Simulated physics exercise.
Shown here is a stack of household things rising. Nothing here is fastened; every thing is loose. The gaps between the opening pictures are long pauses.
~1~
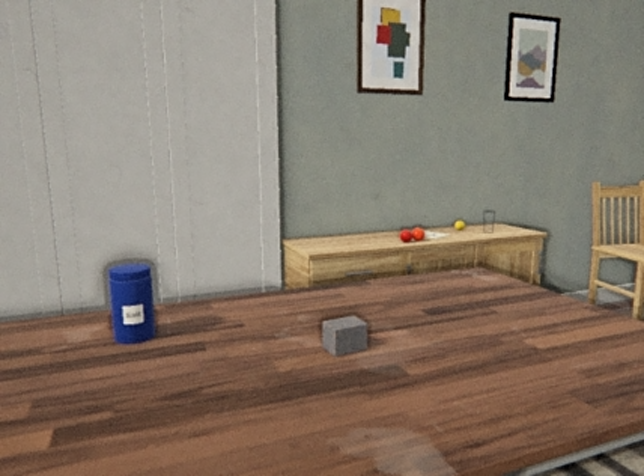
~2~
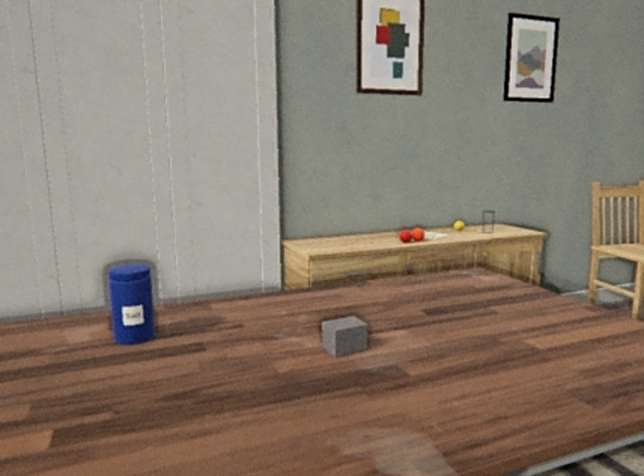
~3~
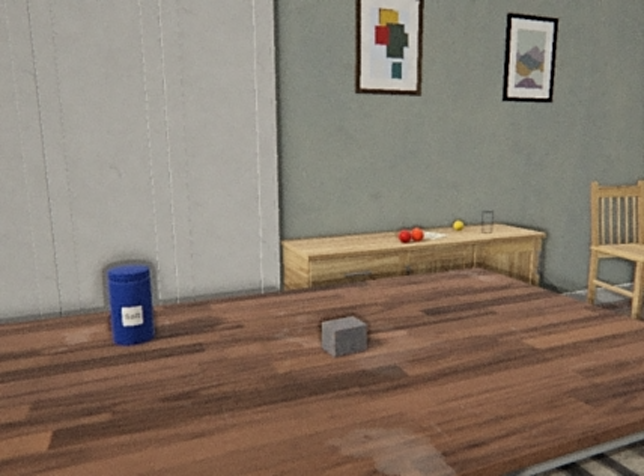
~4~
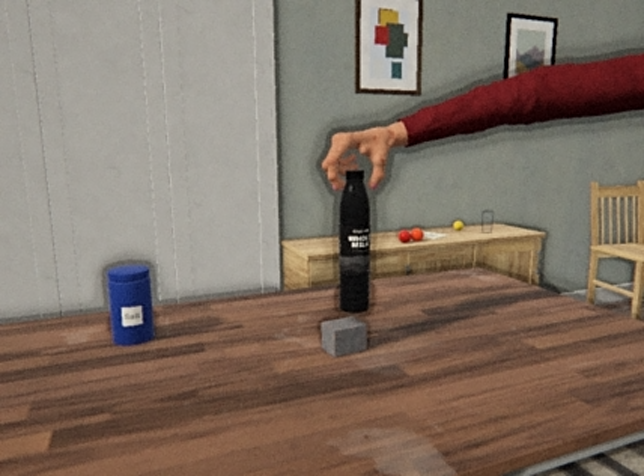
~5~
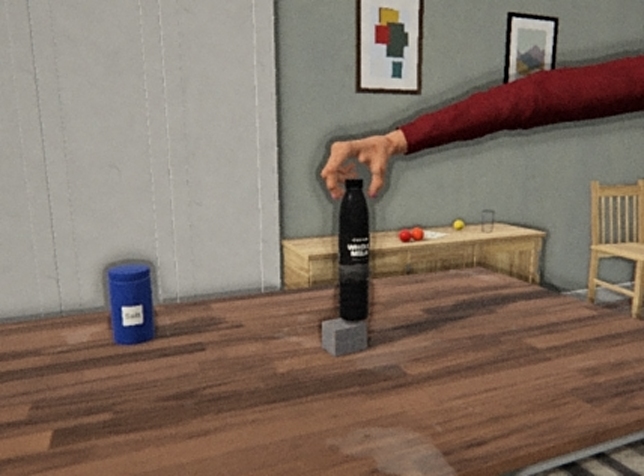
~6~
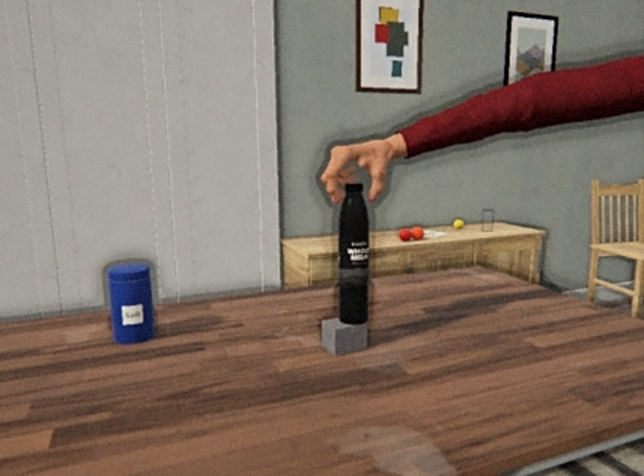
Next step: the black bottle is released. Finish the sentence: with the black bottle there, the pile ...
The pile stands firm.
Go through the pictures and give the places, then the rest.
In the first picture, the last thing is not in view yet; grey block (345, 336).
In the second picture, the last thing is not in view yet; grey block (345, 336).
In the third picture, the last thing is not in view yet; grey block (344, 337).
In the fourth picture, coming down; black bottle (355, 241); grey block (344, 337).
In the fifth picture, coming down; black bottle (354, 249); grey block (345, 336).
In the sixth picture, in place under the hand; black bottle (354, 253); grey block (344, 335).
Then, 0.30 s later than the last frame, all is still.
Then, 0.70 s later than the last frame, black bottle resting near (354, 253).
When it is over, all 3 as before. End places, in pixels of the last picture, black bottle near (354, 253). The pile keeps its balance.
